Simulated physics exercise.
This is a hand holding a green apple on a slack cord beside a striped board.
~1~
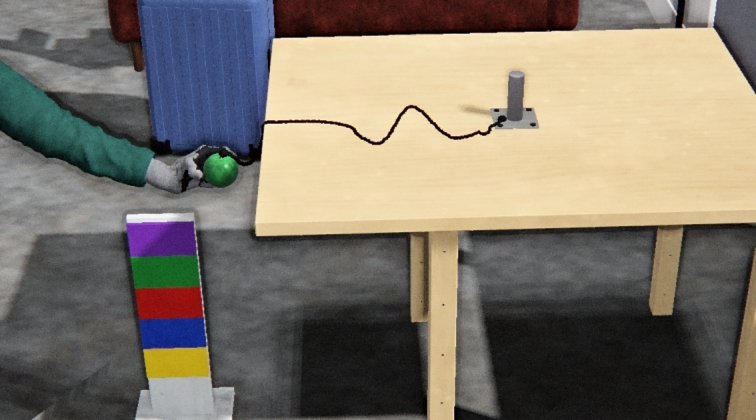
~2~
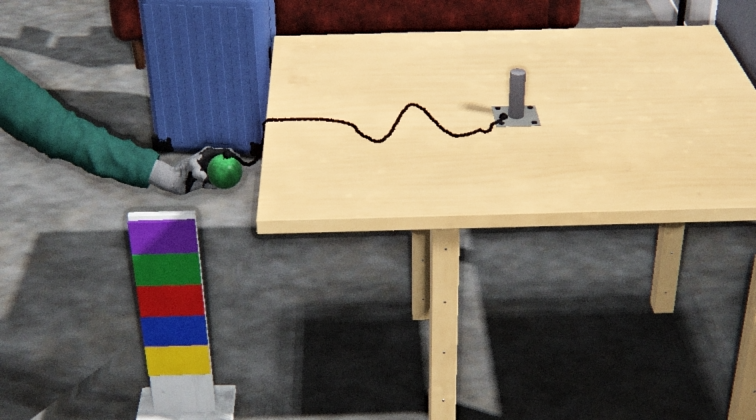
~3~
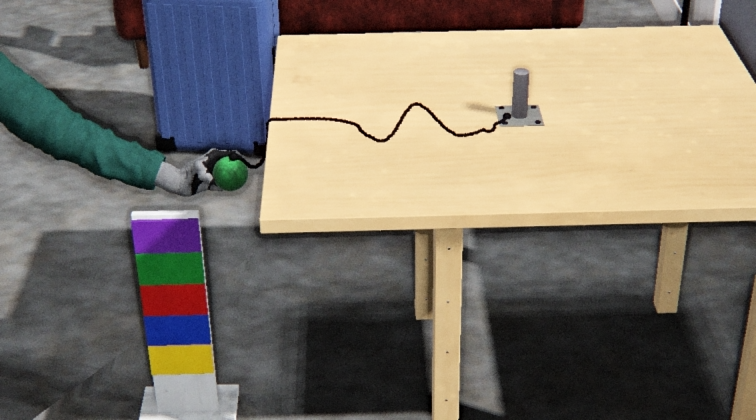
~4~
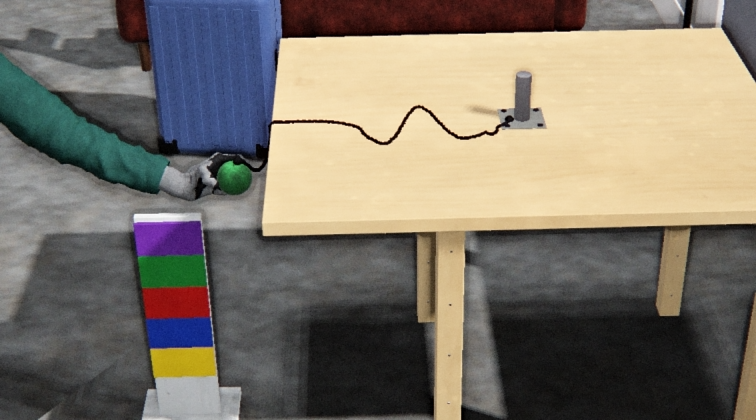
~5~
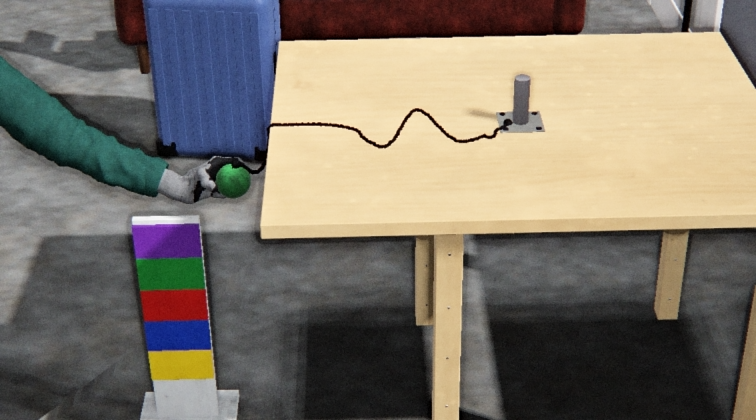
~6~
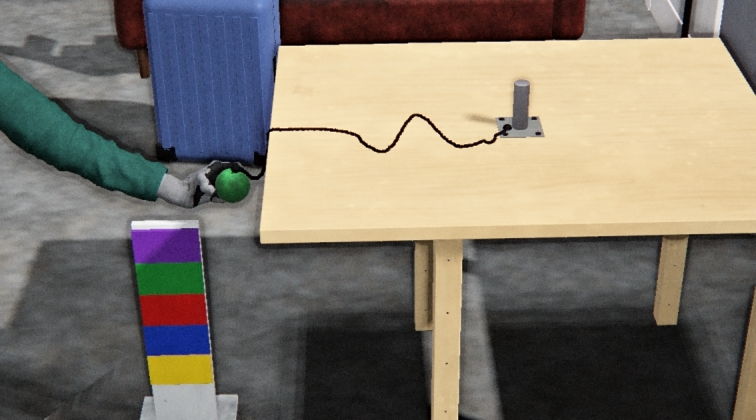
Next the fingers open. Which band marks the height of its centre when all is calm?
The blue one.
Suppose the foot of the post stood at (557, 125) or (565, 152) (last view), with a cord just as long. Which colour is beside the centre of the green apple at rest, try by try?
Try by try: Red; red.
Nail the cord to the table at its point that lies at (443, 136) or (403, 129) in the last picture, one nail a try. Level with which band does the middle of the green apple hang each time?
In that order: Red; green.
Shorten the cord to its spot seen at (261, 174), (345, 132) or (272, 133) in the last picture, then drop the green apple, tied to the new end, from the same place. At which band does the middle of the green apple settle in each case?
Taking them in turn: Red; none, it hangs higher; green.
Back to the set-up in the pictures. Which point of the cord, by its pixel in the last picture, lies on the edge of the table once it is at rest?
That spot is around (387, 150).
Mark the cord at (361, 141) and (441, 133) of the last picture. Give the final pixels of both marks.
At (271, 173), then (398, 131).
Soon after, apple near (254, 328); level with blue.
After that, apple near (304, 334); level with blue.
And then, apple near (271, 336); level with blue.
In the end, apple near (283, 337); level with blue. The cord holds its middle at blue.
